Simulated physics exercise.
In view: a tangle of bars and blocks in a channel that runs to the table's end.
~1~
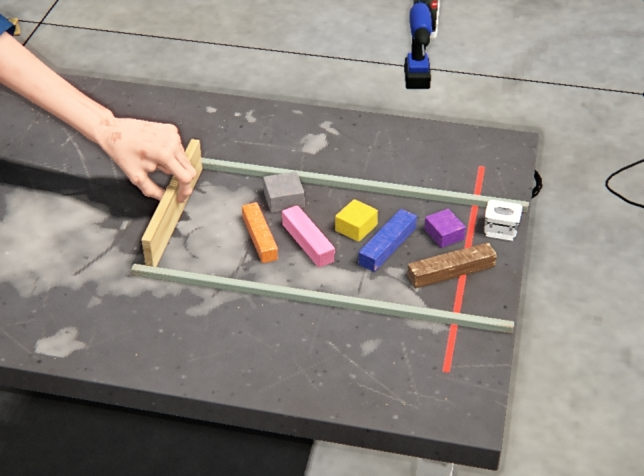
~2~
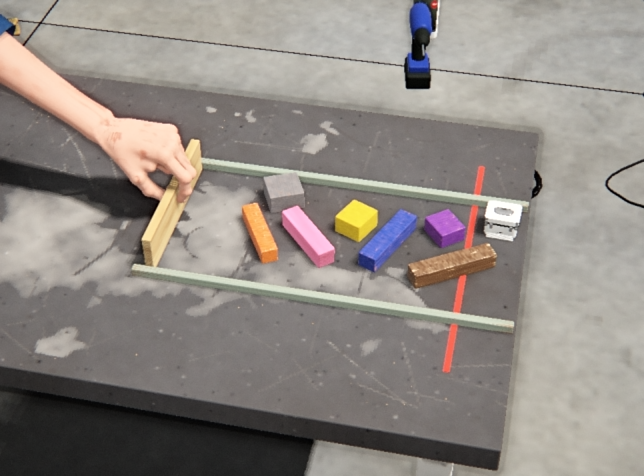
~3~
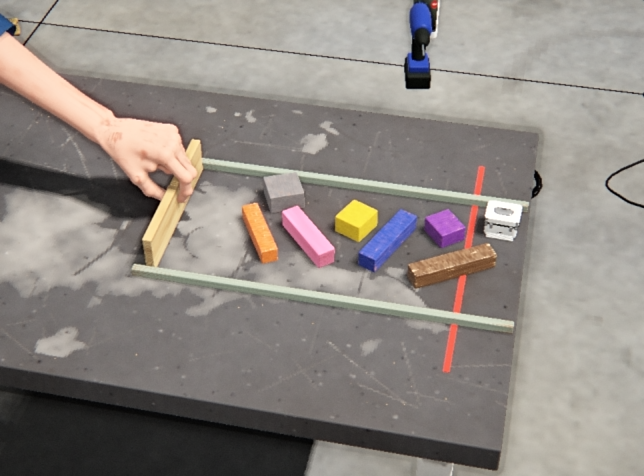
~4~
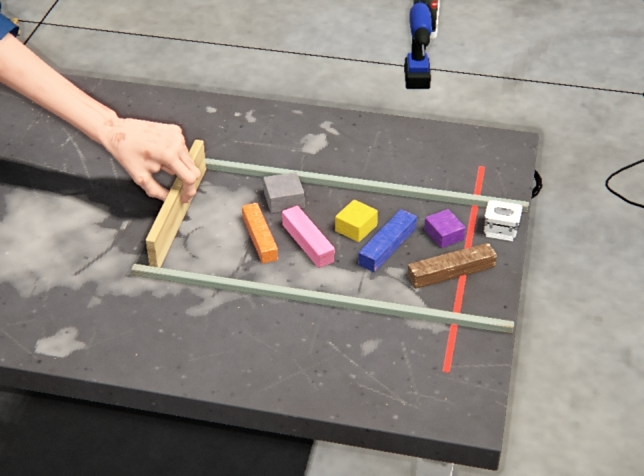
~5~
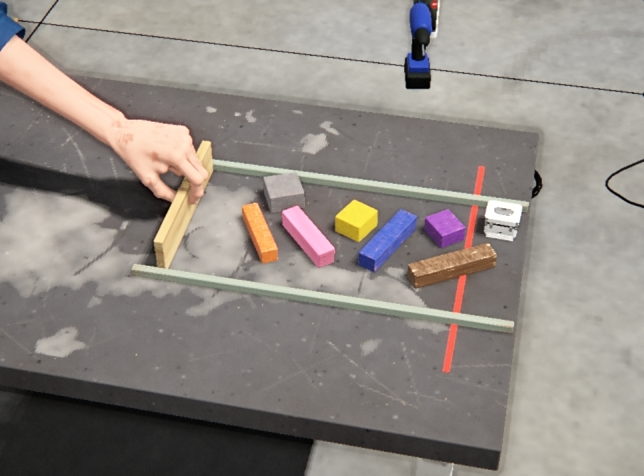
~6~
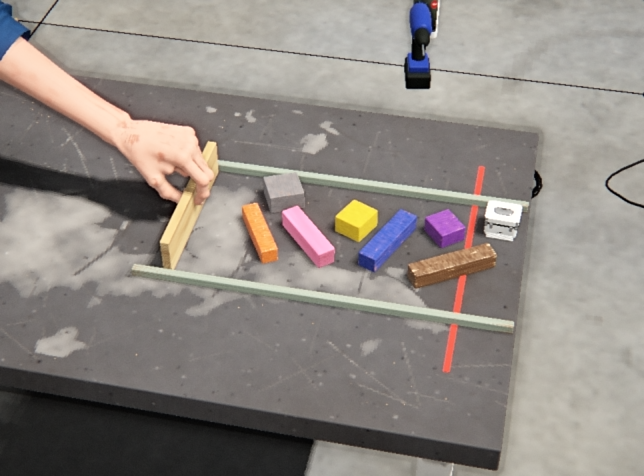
A dark, scuffed tabletop on a grey concrete floor is seen from above at an angle by a still camera. Between two pale green rails lie a grey block, orange and pink bars, a yellow block, a blue bar, a purple block and a brown bar, with a white case beyond red tape at right. A hand at left holds a wooden board still, then slides it slightly rightward, touching nothing else loose.
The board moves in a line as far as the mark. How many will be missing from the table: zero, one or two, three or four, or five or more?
Outcome: The number that fall off is three or four.
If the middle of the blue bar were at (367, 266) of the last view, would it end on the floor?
Then it remains up.
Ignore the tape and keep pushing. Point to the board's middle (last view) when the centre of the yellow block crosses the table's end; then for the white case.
Near (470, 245) and (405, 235).
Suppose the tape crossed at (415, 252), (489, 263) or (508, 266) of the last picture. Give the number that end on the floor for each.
Down on the floor: 1, 5 and 7.
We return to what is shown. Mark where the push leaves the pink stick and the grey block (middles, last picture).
First (490, 269), then (489, 226).
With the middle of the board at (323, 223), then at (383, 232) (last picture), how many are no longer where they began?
First 5, then 8.
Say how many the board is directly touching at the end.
That makes 2.
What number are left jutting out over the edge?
Overhanging: 1.
Soon after, none off yet; white case at rest near (503, 220); brown bar at rest near (452, 266); purple block at rest near (445, 229).
At rest, the number that fall off is three or four; fallen, blue bar, purple block, brown bar and white case.
